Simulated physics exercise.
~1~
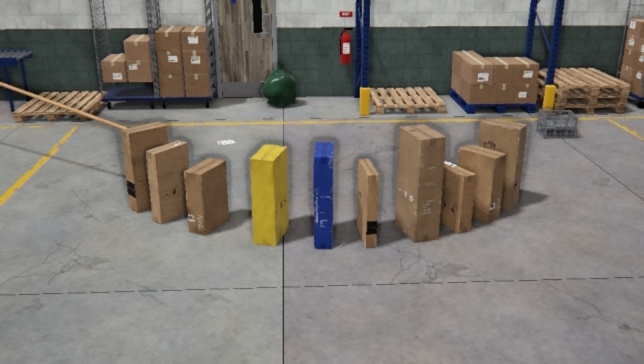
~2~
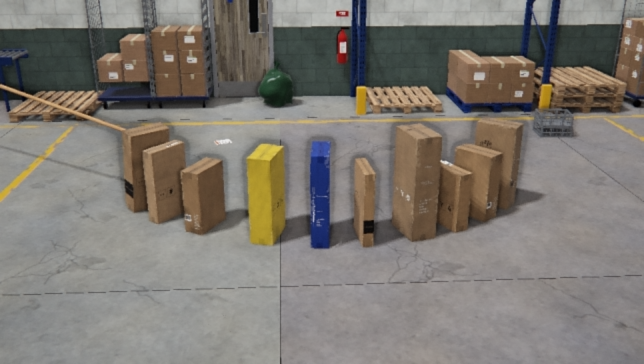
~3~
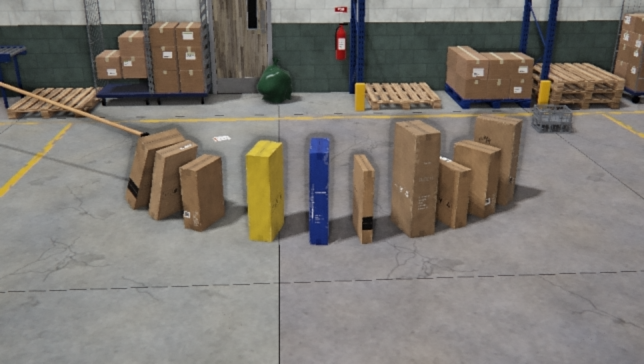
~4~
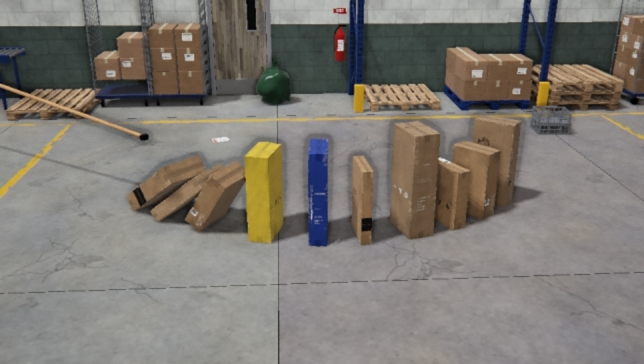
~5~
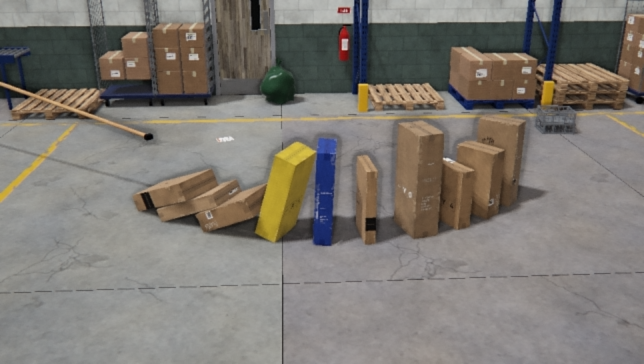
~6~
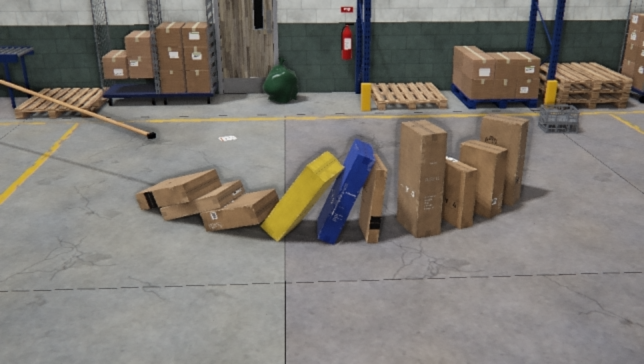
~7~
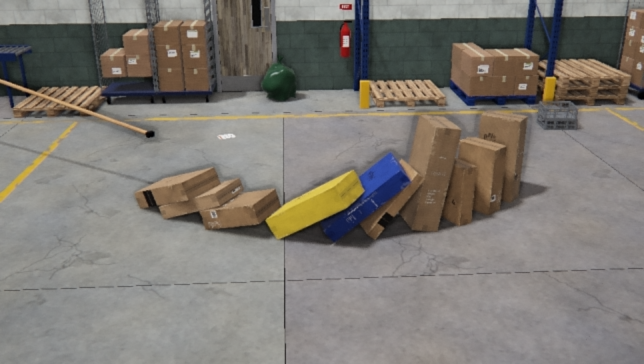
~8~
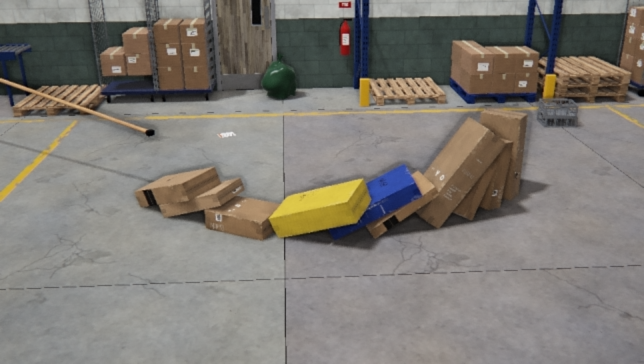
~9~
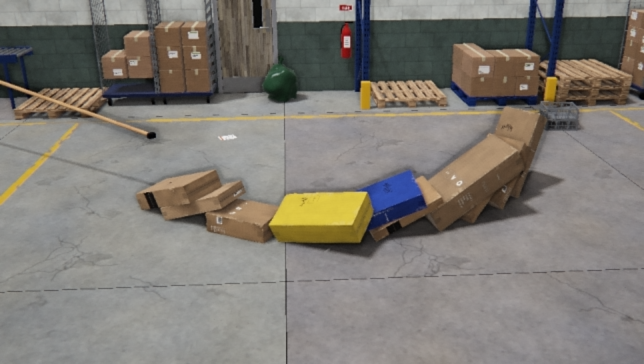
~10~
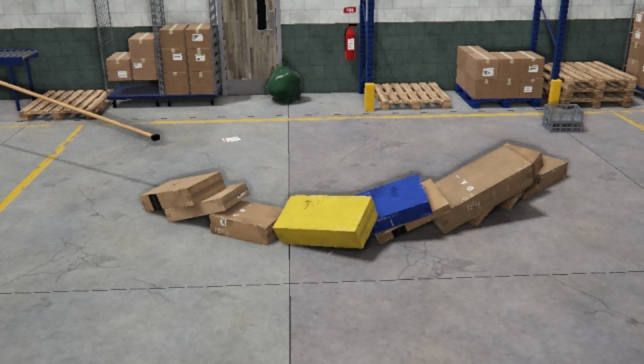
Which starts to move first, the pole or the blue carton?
The pole starts to move first, pushing at the left end of the row. The blue carton only begins to tip later, once the fall has travelled along to it.
